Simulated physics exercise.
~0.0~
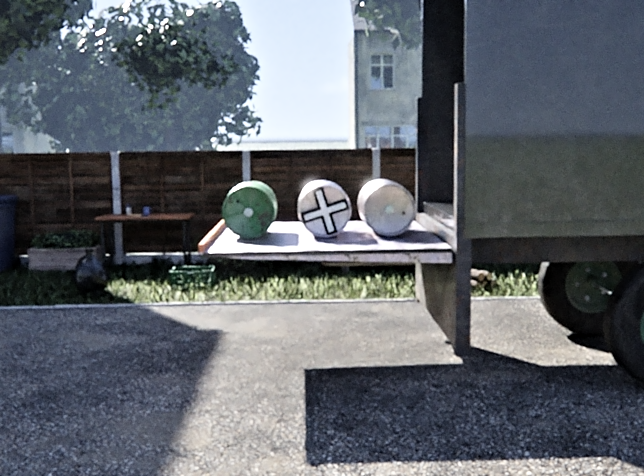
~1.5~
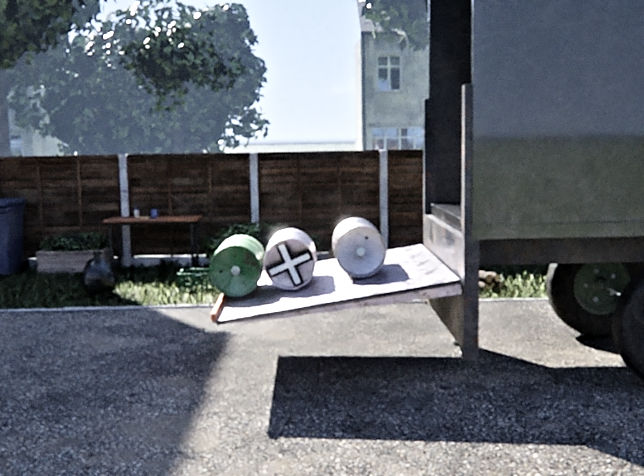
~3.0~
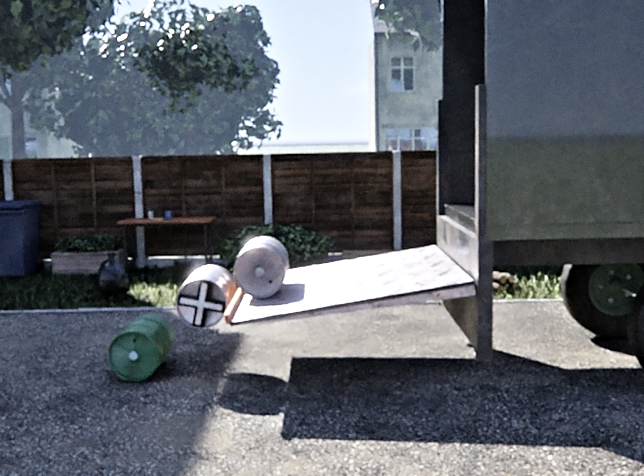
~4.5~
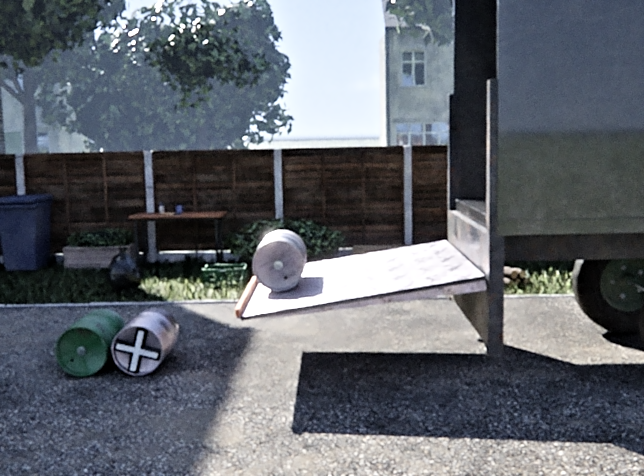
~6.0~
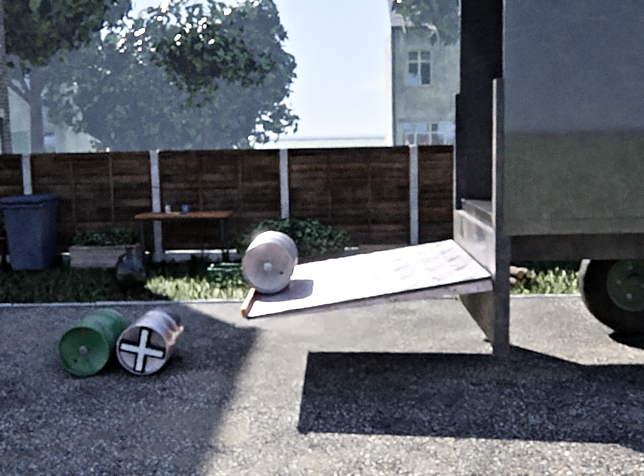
In a yard behind a lorry, a tail-lift tilted outwards and three barrels rolled left; the green one and the one marked with a cross went over the stop onto the ground, while the plain one stayed at the edge.
